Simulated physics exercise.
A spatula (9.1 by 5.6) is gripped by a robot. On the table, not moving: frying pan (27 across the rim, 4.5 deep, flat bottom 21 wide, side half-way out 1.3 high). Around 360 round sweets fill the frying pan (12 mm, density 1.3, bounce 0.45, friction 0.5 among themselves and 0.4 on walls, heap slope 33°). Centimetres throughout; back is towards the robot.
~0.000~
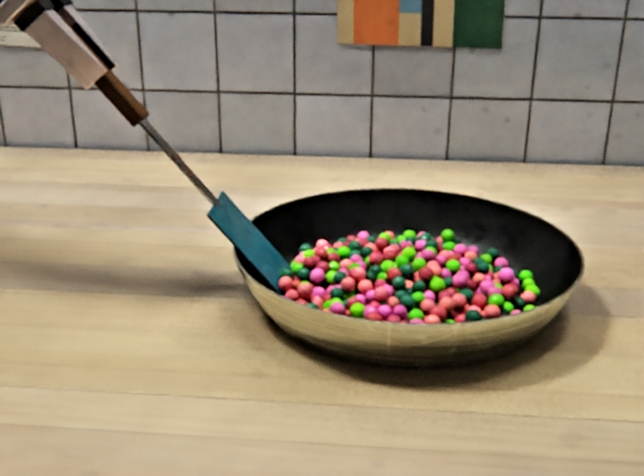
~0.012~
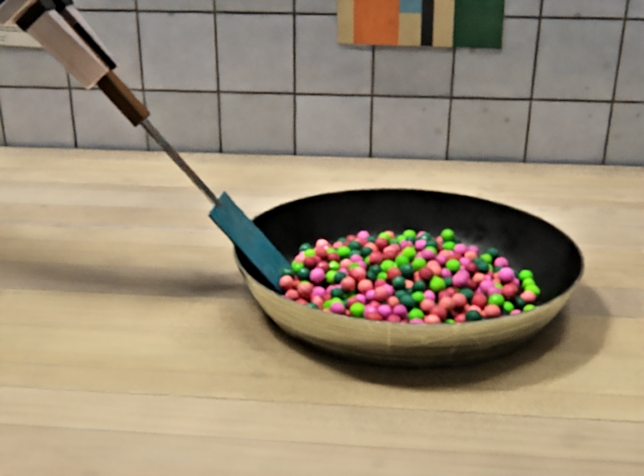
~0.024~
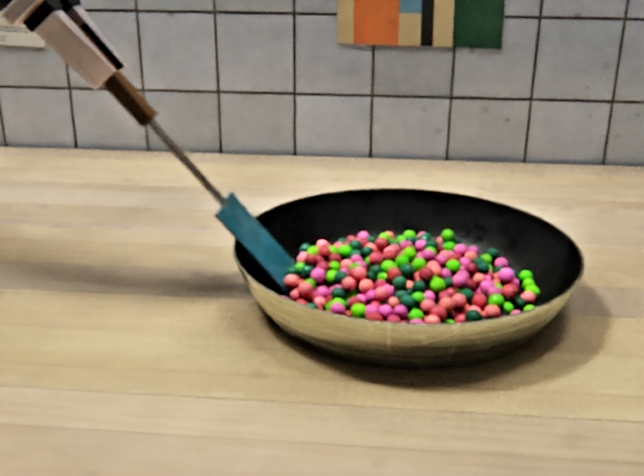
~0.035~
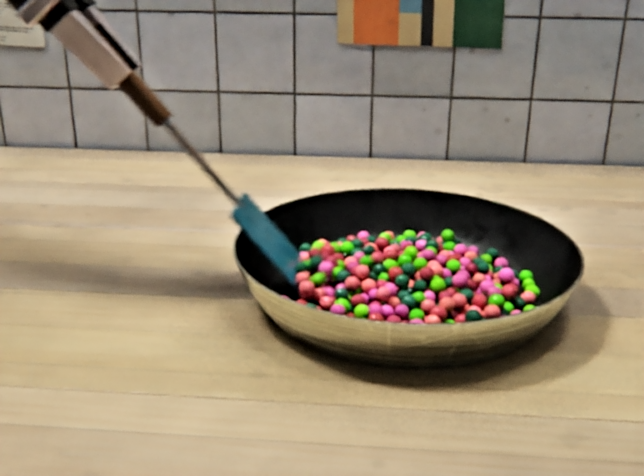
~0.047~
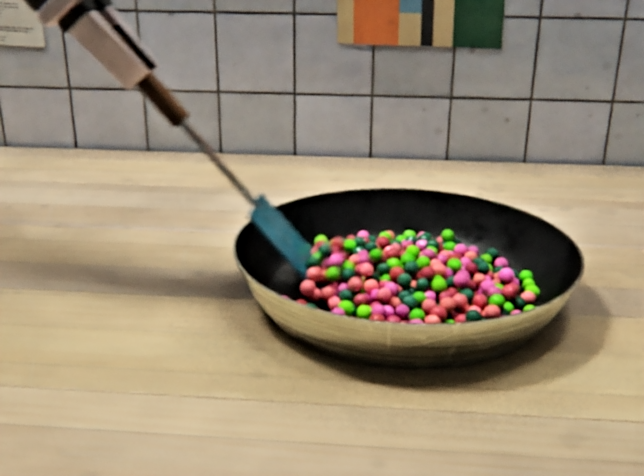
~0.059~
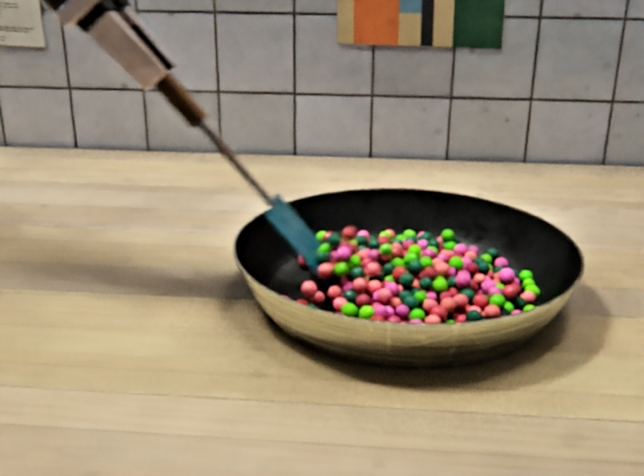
Robot-held teal spatula resting at the left of a black frying pan, then pushing slowly rightward into pink and green round sweets.
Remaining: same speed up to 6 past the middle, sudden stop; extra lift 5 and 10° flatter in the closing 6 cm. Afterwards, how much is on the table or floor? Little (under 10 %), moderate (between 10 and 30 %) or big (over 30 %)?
Answer: Moderate; between 10 and 30 % of the round sweets finish on the table or floor.
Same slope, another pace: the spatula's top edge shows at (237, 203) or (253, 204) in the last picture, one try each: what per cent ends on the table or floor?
Some 0 and 5 per cent.
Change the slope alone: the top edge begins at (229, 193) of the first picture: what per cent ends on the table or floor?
About 10 per cent.
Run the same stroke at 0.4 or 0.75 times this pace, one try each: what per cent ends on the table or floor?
Some 0 and 10 per cent.
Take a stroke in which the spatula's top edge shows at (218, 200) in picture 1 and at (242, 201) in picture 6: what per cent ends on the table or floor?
Some 0 per cent.
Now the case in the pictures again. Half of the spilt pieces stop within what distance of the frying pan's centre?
Some 48 cm.
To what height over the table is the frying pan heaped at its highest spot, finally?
Some 4.0 cm.
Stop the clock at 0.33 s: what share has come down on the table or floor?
Some 10 per cent.
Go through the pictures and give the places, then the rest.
In the first picture, spatula top edge at (215, 202), sloping 50°; upper third of the load around (401, 275), from x 285 to 530, top at y 235; 364 in the frying pan.
In the second picture, spatula top edge at (216, 202), sloping 50°; upper third of the load around (400, 275), from x 285 to 530, top at y 235.
In the third picture, spatula top edge at (223, 203), sloping 50°; upper third of the load around (401, 274), from x 285 to 530, top at y 235.
In the fourth picture, spatula top edge at (237, 203), sloping 50°; upper third of the load around (399, 271), from x 285 to 530, top at y 235.
In the fifth picture, spatula top edge at (254, 204), sloping 50°; upper third of the load around (393, 270), from x 285 to 530, top at y 235.
In the sixth picture, spatula top edge at (272, 204), sloping 50°; upper third of the load around (391, 268), from x 285 to 530, top at y 235; 364 in the frying pan.
After 0.09 s, sloping 50°, highest piece 6 above the table; 364 in the frying pan.
After 0.12 s, sloping 47°, highest piece 8 above the table; 364 in the frying pan.
After 0.33 s, sloping 40°, highest piece 9 above the table; 312 in the frying pan, 45 on the table or floor, 7 on the blade or in flight.
After 1.38 s, sloping 40°, highest piece 3 above the table; 311 in the frying pan, 53 on the table or floor.
At rest, 311 in the frying pan, 53 on the table or floor. That is 15 % on the table or floor.
